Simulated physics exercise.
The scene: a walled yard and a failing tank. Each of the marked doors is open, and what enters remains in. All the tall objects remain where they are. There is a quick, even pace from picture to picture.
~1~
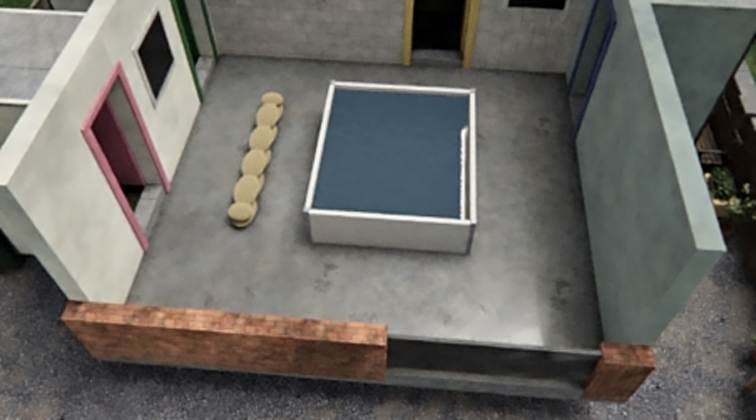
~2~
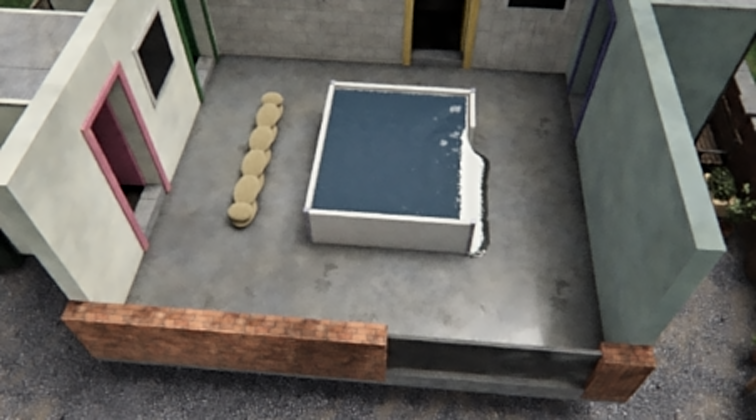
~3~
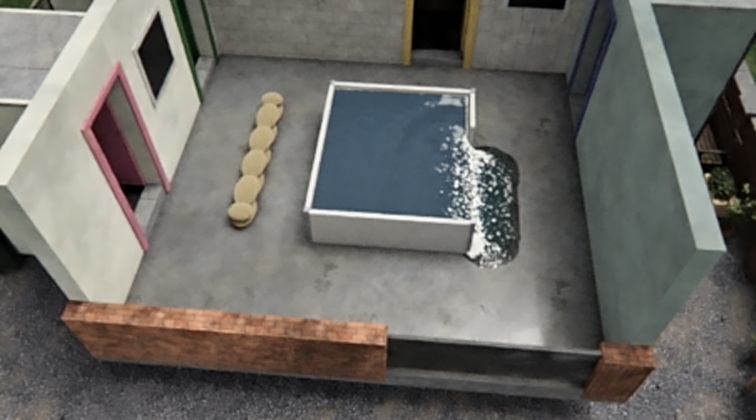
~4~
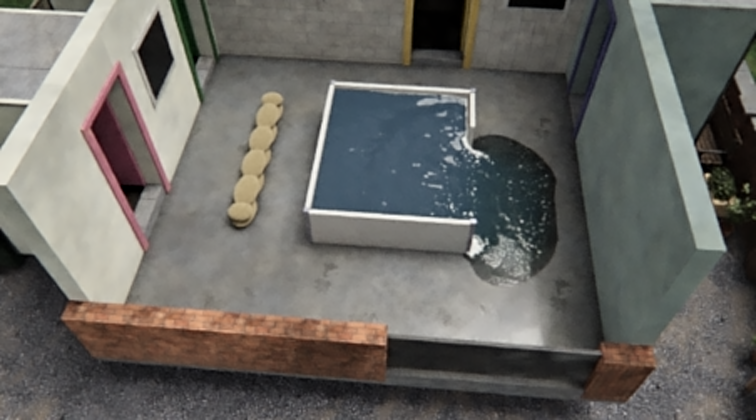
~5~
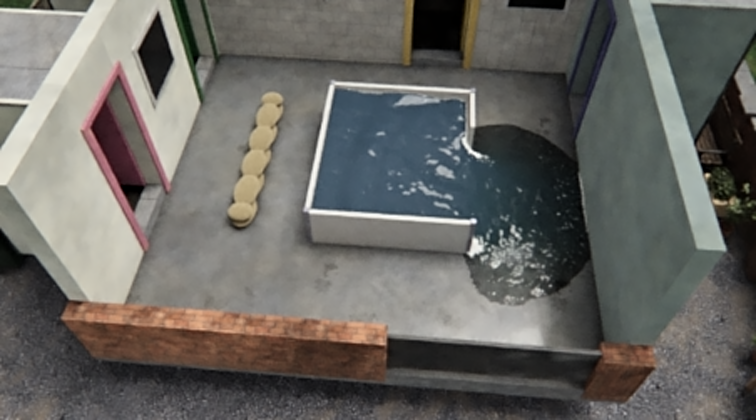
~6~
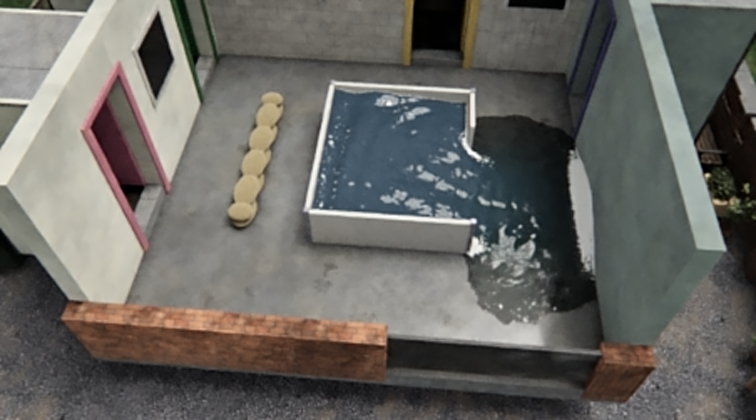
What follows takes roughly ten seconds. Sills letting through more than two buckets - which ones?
Pink door: Within two buckets; yellow door: Within two buckets; green door: Within two buckets; blue door: Exceeds two buckets.
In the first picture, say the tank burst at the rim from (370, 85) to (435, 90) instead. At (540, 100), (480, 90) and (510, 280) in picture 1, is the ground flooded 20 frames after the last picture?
Taking the spots in turn: Swamped, swamped and untouched.
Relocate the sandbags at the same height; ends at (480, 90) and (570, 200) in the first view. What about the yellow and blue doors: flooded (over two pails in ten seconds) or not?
Result - yellow door: Within limit; blue door: Within limit.
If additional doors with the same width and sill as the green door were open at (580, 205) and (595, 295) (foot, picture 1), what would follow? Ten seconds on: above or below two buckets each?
Taking them in order: The first door exceeds it, the second door exceeds it.
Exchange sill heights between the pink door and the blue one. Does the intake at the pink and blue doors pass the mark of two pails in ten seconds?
Pink tops the mark, blue falls short.
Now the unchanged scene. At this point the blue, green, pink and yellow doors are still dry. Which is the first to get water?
Call: The one in blue.
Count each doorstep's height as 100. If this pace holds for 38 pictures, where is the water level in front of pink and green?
In order: Roughly 70 % and 100 %.
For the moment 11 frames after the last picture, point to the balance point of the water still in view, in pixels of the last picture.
Close to pixel (464, 201).
A moment on, water covers 20 % of the floor; the pink door not reached, the yellow door not reached, the green door not reached, the blue door wet at the sill, nothing in.
Next, water covers 30 % of the floor; the pink door not reached, the yellow door not reached, the green door not reached, the blue door under two buckets in.
Then, water covers 60 % of the floor; the pink door not reached, the yellow door wet at the sill, nothing in, the green door not reached, the blue door under two buckets in.
Later, water covers 90 % of the floor; the pink door wet at the sill, nothing in, the yellow door wet at the sill, nothing in, the green door wet at the sill, nothing in, the blue door over two buckets in.
In the end, water covers 95 % of the floor; the pink door wet at the sill, nothing in, the yellow door wet at the sill, nothing in, the green door under two buckets in, the blue door over two buckets in.
